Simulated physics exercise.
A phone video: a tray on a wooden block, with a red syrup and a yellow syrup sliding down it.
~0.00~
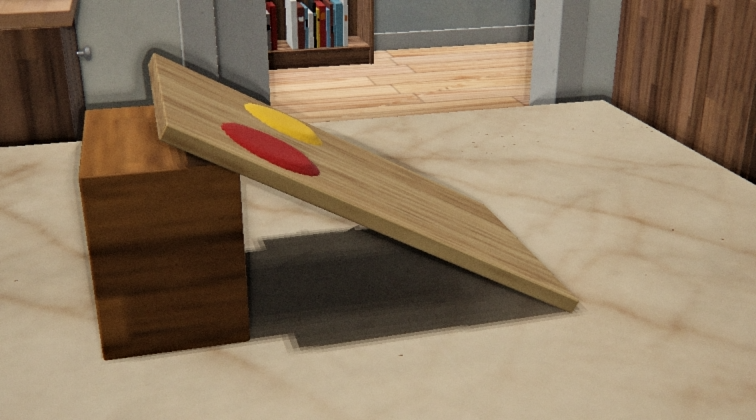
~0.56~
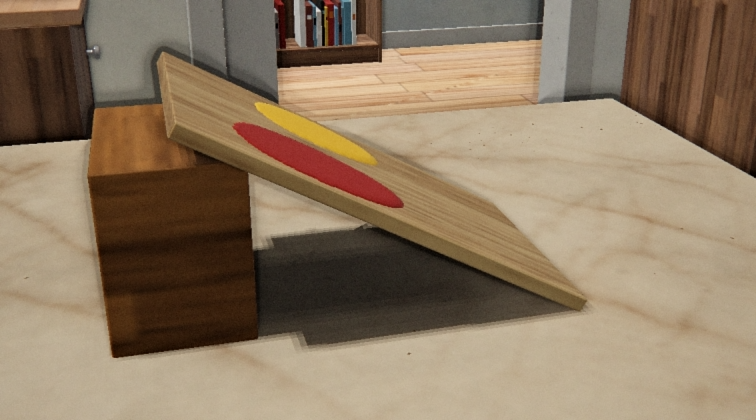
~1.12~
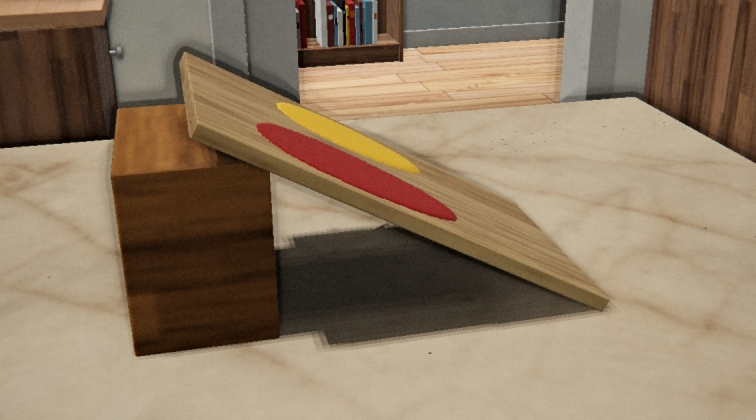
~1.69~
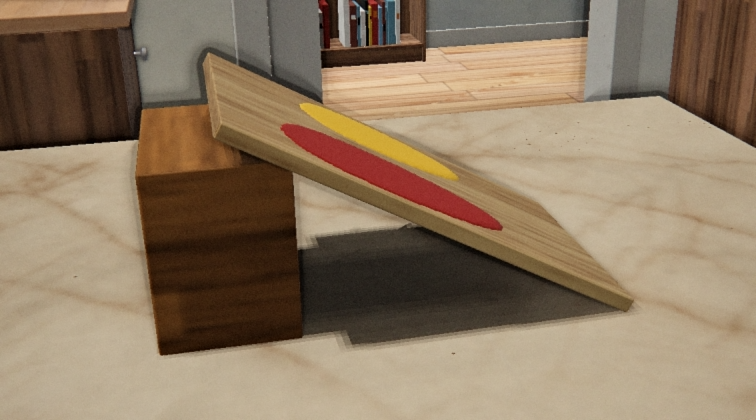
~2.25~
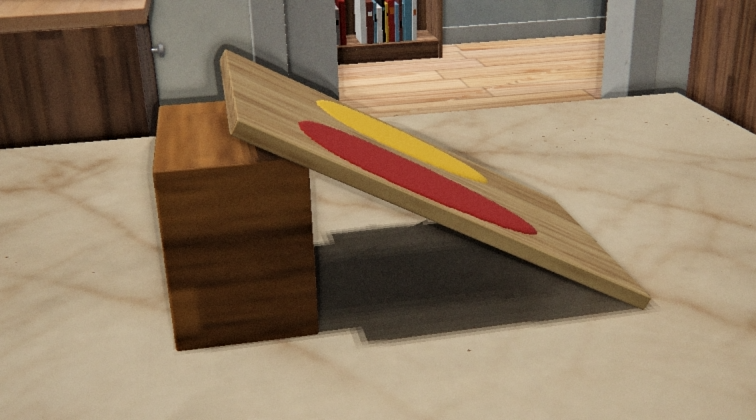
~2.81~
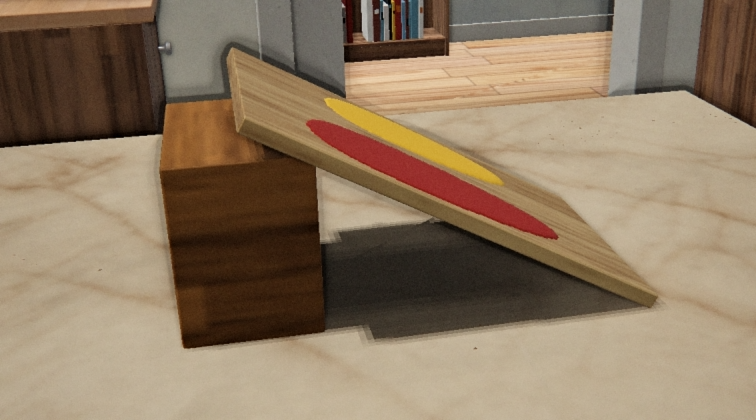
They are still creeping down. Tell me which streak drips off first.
Watch the one at the fore - it will make it down first.
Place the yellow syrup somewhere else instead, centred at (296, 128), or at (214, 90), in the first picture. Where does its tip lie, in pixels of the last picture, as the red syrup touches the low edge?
About (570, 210), then about (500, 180).
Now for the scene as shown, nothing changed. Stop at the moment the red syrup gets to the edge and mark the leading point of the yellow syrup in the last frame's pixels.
Look near (549, 201) for the tip.
Around 4.4 s, the red syrup is close to the edge; the yellow syrup is three quarters of the way down.
Around 5.8 s, the red syrup is close to the edge; the yellow syrup is close to the edge.
Around 6.9 s, the red syrup is at the low edge; the yellow syrup is close to the edge.
